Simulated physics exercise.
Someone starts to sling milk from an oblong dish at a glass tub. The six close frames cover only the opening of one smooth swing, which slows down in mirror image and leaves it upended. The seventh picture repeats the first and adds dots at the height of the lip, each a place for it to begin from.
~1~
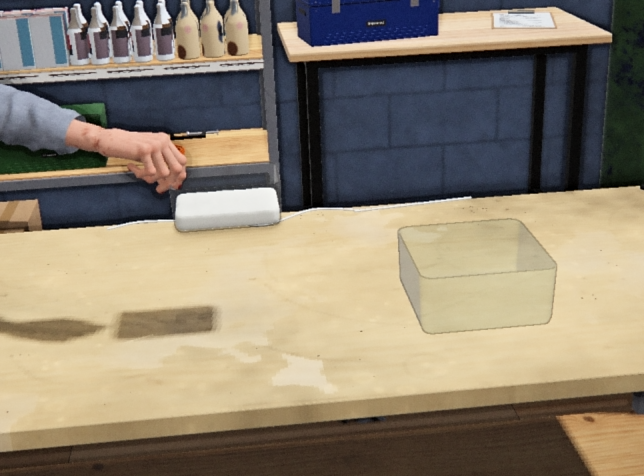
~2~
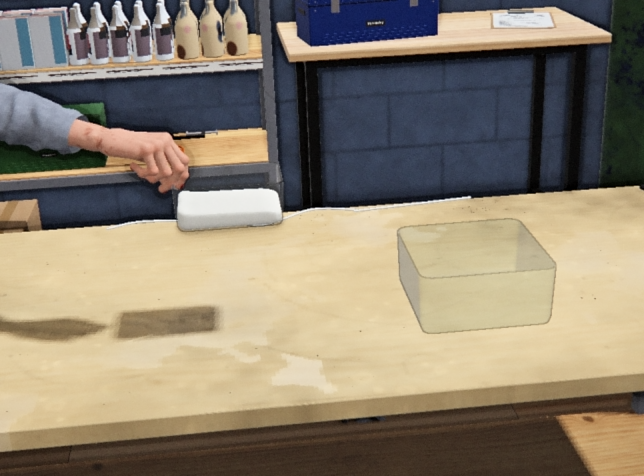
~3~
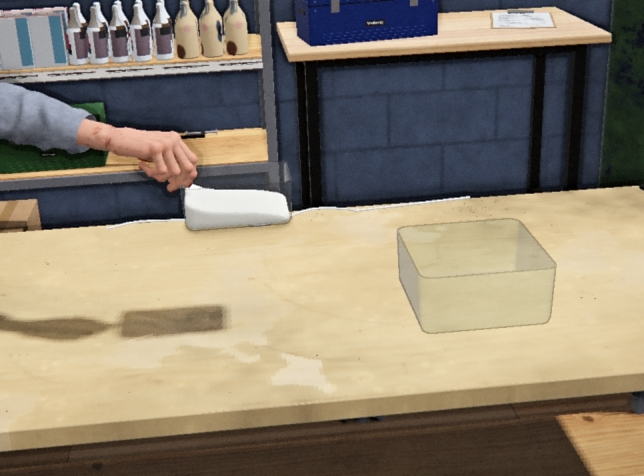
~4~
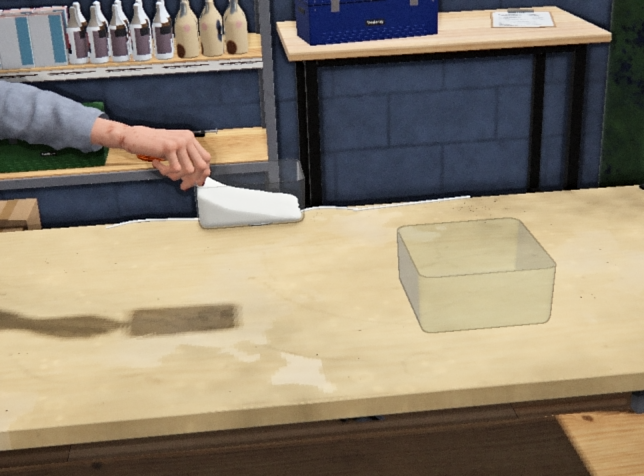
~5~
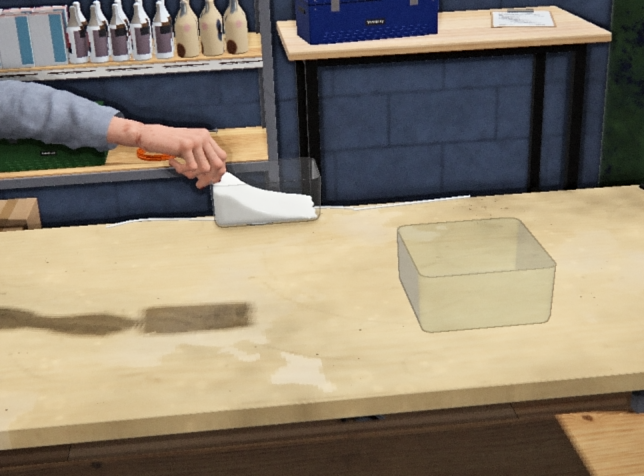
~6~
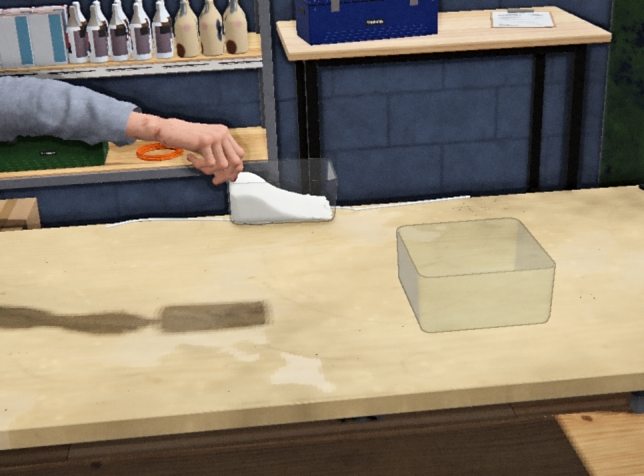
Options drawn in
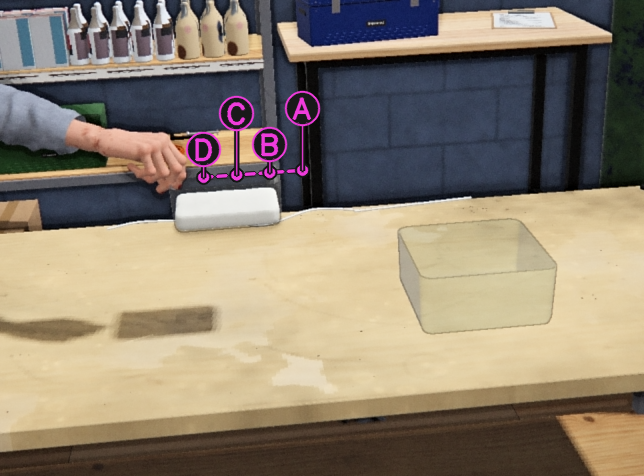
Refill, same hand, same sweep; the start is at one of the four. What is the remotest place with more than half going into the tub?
It is A.
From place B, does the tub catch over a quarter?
Yes.
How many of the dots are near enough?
One.
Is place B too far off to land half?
Yes, it does.
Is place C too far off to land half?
Yes, it does.
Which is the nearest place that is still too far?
That would be B.
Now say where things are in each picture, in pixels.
Upright, lip at (276, 172); tub from (421, 332) to (551, 321); nothing has left yet, in the first frame.
Upright, lip at (279, 171); nothing has left yet, in the second frame.
Upright, lip at (287, 170); nothing has left yet, in the third frame.
Upright, lip at (300, 169); nothing has left yet, in the fourth frame.
Upright, lip at (315, 167); nothing has left yet, in the fifth frame.
Tipped about 2°, lip at (332, 168); nothing has left yet, in the sixth frame.
In magenta, A at (302, 170); B at (269, 172); C at (236, 175); D at (203, 177).
If A is chosen, about 66 % lands in the tub, 29 % falls short and 4 % goes beside or beyond.
If B is chosen, about 35 % lands in the tub, 62 % falls short and 3 % goes beside or beyond.
If C is chosen, about 15 % lands in the tub, 82 % falls short and 3 % goes beside or beyond.
If D is chosen, about 7 % lands in the tub, 92 % falls short.
